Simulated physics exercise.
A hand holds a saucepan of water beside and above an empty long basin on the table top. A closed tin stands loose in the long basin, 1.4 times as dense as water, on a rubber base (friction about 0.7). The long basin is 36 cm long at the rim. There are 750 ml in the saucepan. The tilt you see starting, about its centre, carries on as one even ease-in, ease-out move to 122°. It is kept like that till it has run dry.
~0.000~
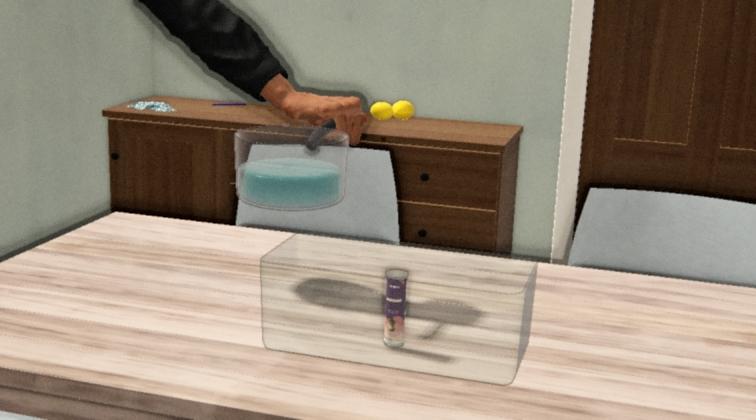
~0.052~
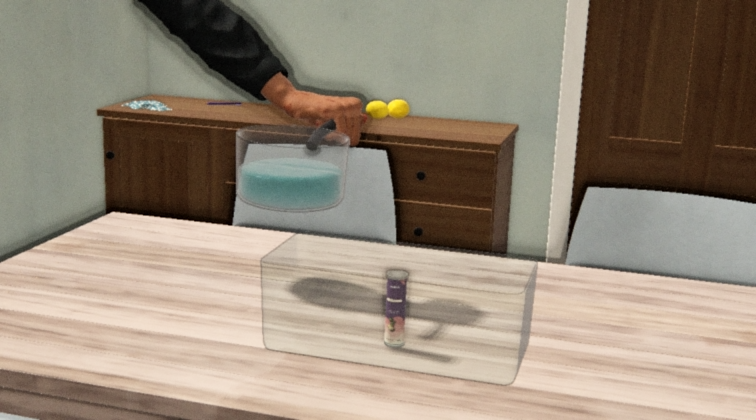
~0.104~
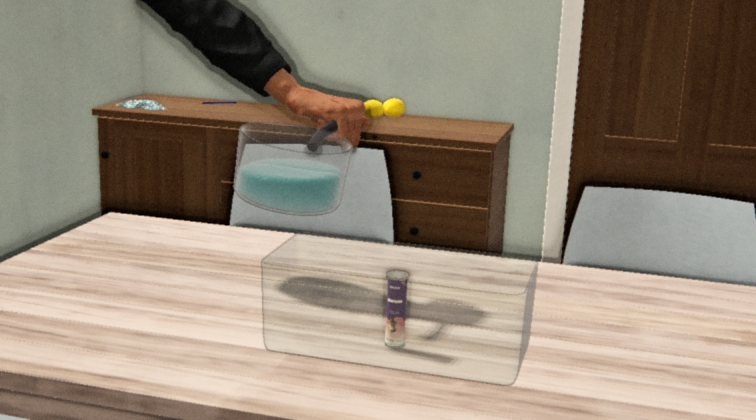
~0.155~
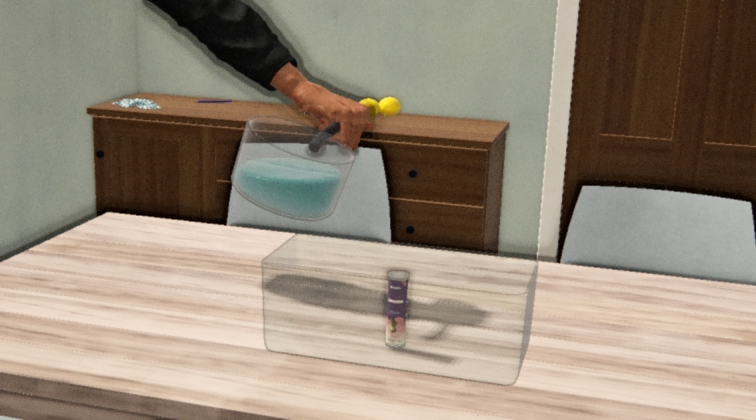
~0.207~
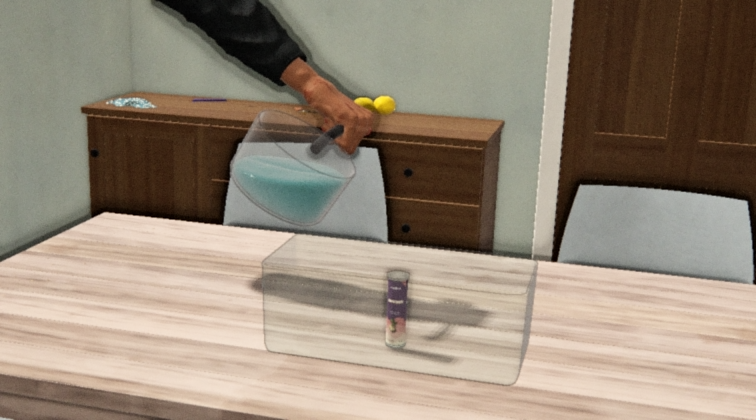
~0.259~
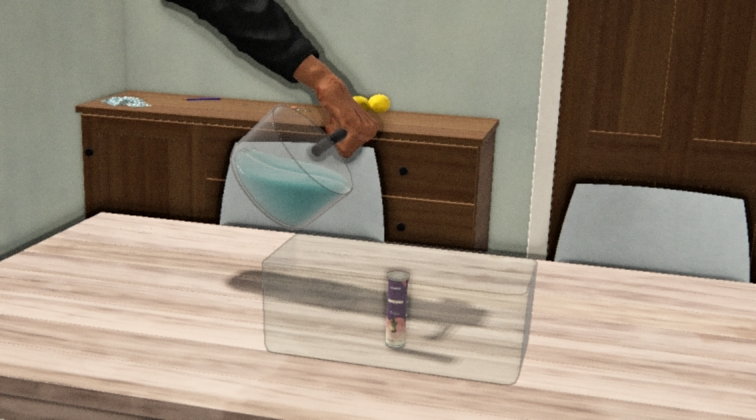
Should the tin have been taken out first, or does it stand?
The tin stays up.
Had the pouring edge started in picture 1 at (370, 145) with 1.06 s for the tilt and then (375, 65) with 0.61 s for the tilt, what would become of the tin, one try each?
First it keeps standing; then it falls.
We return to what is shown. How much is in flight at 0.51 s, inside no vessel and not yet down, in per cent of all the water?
Near 26 in a hundred.
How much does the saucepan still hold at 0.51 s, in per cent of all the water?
About 20 per cent.
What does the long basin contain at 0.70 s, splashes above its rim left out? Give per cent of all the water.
About 94 per cent.
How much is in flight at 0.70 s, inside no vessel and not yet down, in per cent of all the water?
About 4 per cent.
After 0.51 s the tilt is 115° and 19 per cent is still to pour; the tin stands where it began.
After 0.70 s the tilt is 122° and 2 per cent is still to pour; the tin stands where it began.
After 0.90 s the tilt is 122° and 0 per cent is still to pour; the tin stands where it began.
After 1.11 s the tilt is 122° and 0 per cent is still to pour; the tin stands where it began.
In the end the tin stands where it began.
